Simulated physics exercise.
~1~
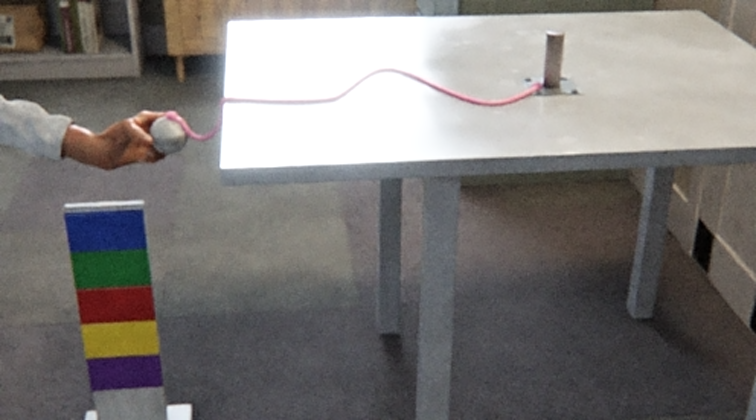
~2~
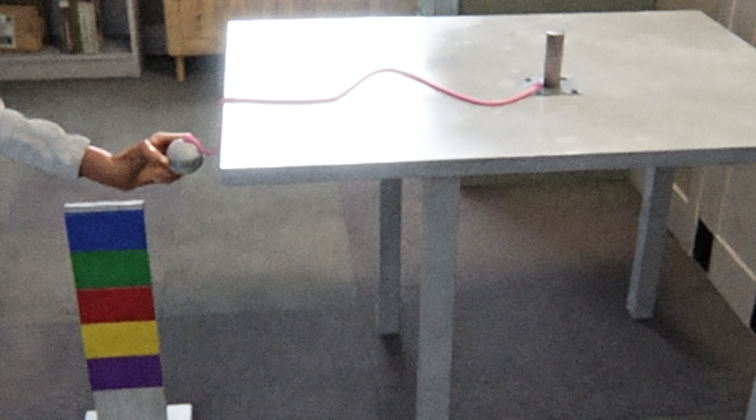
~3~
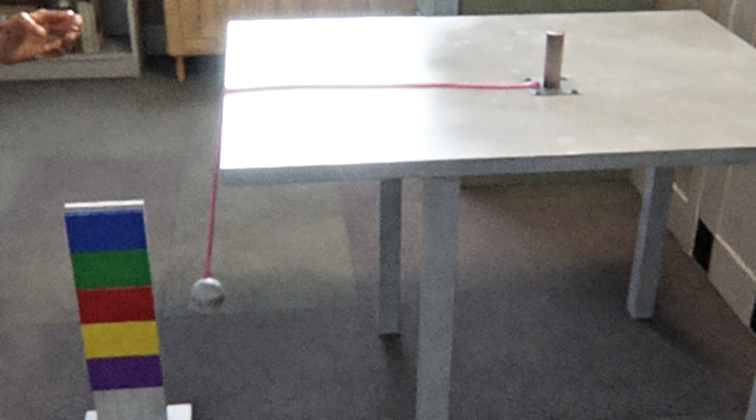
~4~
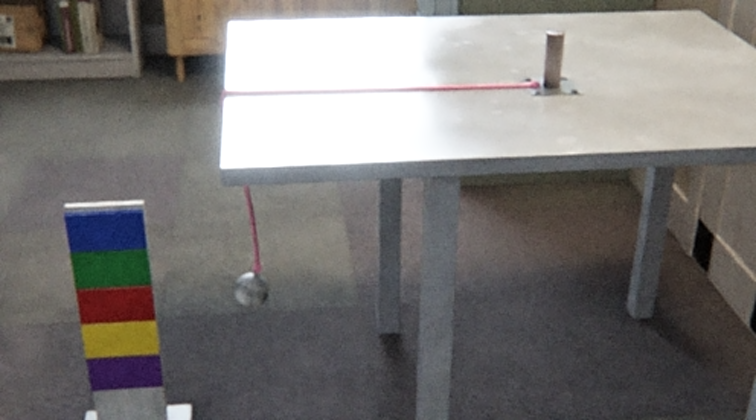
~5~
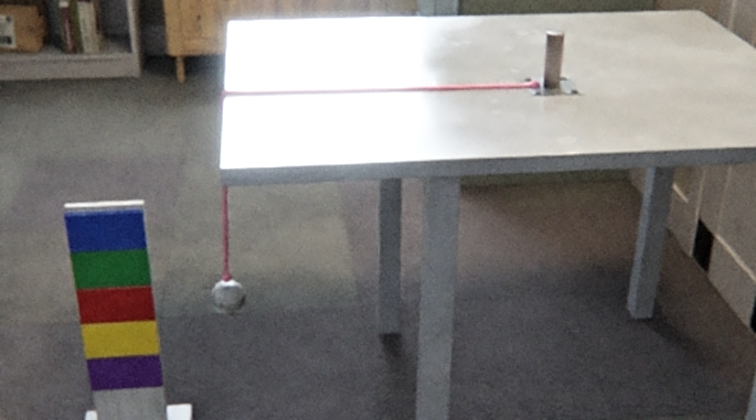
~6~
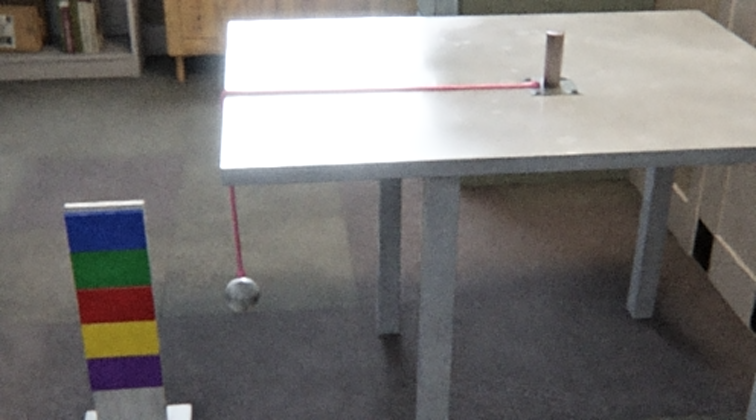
At first, a hand at the left holds a whitish ball beside a gray table, with a slack pink cord running across the tabletop to a short post. Below the hand stands a board striped blue, green, red, yellow and purple. The hand moves the ball slightly right and down, then lets go and draws back. The ball drops and the cord pulls straight over the table's edge. Hanging there, the ball swings right beneath the table, then back left, and slightly right again. It ends hanging below the edge, level with the red band.
